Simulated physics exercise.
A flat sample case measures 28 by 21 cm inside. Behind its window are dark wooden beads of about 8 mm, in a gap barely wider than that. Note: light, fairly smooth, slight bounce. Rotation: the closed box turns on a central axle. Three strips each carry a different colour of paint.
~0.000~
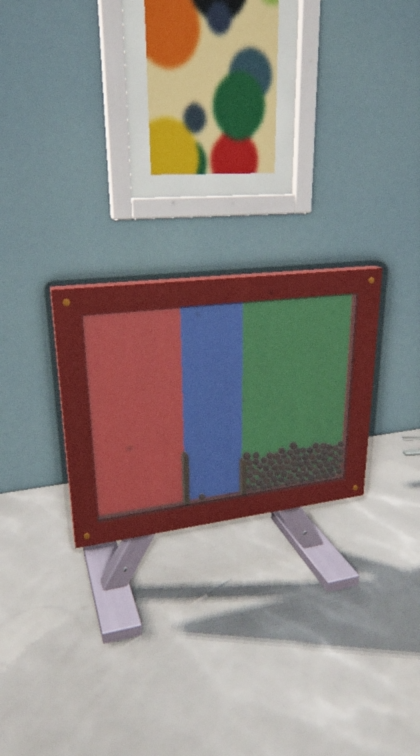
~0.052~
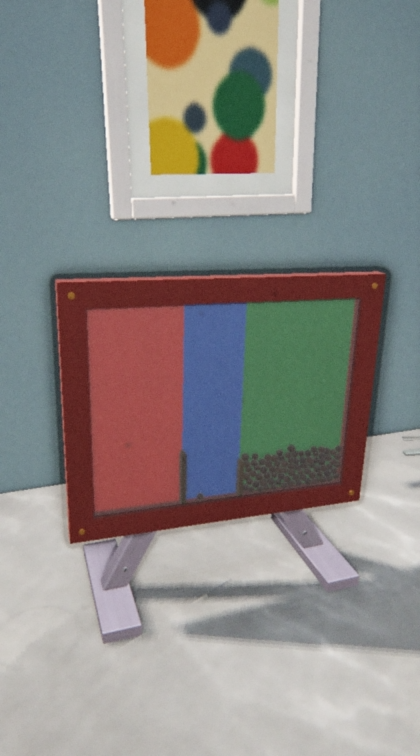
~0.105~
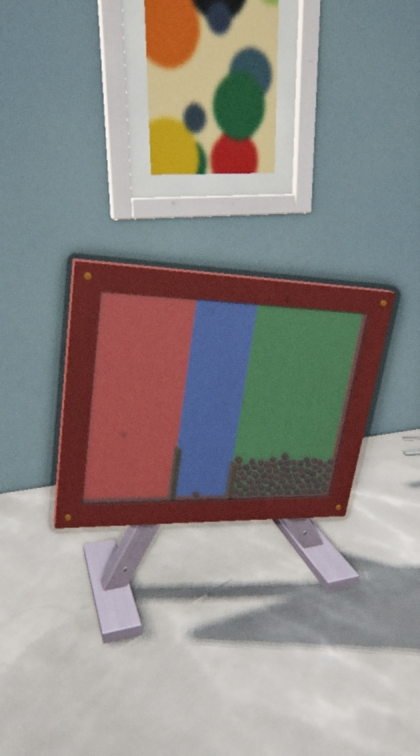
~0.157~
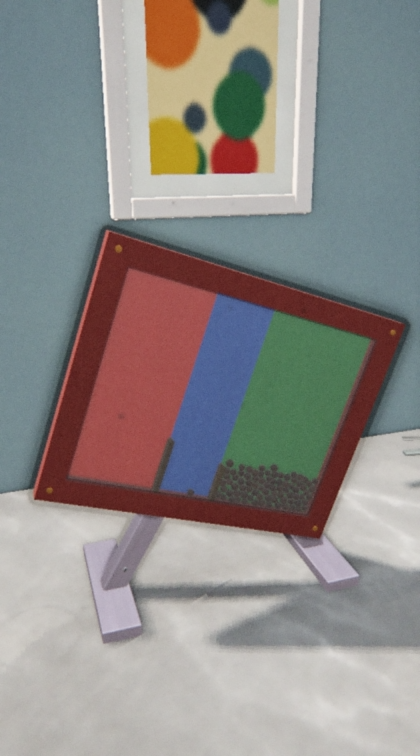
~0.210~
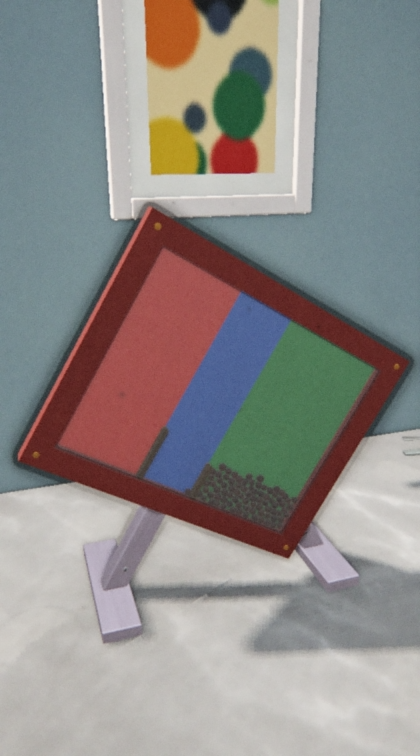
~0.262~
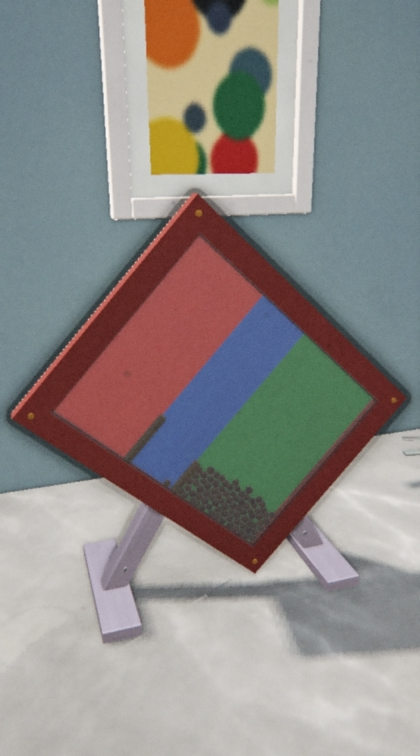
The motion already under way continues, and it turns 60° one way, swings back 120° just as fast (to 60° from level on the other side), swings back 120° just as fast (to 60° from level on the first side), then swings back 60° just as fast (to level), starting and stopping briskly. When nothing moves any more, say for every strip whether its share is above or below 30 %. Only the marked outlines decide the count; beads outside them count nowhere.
Red: Below 30 %, blue: Below 30 %, green: Above 30 %.
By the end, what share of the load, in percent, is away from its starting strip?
Close to 20 in a hundred.
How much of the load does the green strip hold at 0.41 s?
I'd say close to 100 in a hundred.
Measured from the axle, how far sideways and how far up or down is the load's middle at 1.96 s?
The middle sits around 1 cm right and 11 cm below.
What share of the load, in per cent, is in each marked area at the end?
Tally: Red strip = 0; blue strip = 20; green strip = 80.
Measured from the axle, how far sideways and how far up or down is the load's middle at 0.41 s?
Left by about 3 cm and below by about 11 cm.
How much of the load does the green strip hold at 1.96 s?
The share there is some 80 per cent.
After 0.41 s, it stands 60° clockwise; the beads' middle is 3 cm left of and 11 cm below the centre; green 100 %.
After 1.96 s, it stands 31° clockwise; the beads' middle is 1 cm right of and 11 cm below the centre; blue 20 %, green 80 %.
After 2.17 s, it stands level; the beads' middle is 7 cm right of and 9 cm below the centre; blue 20 %, green 80 %.
All still by 3.1 s, it stands level; red 0 %, blue 20 %, green 80 %.
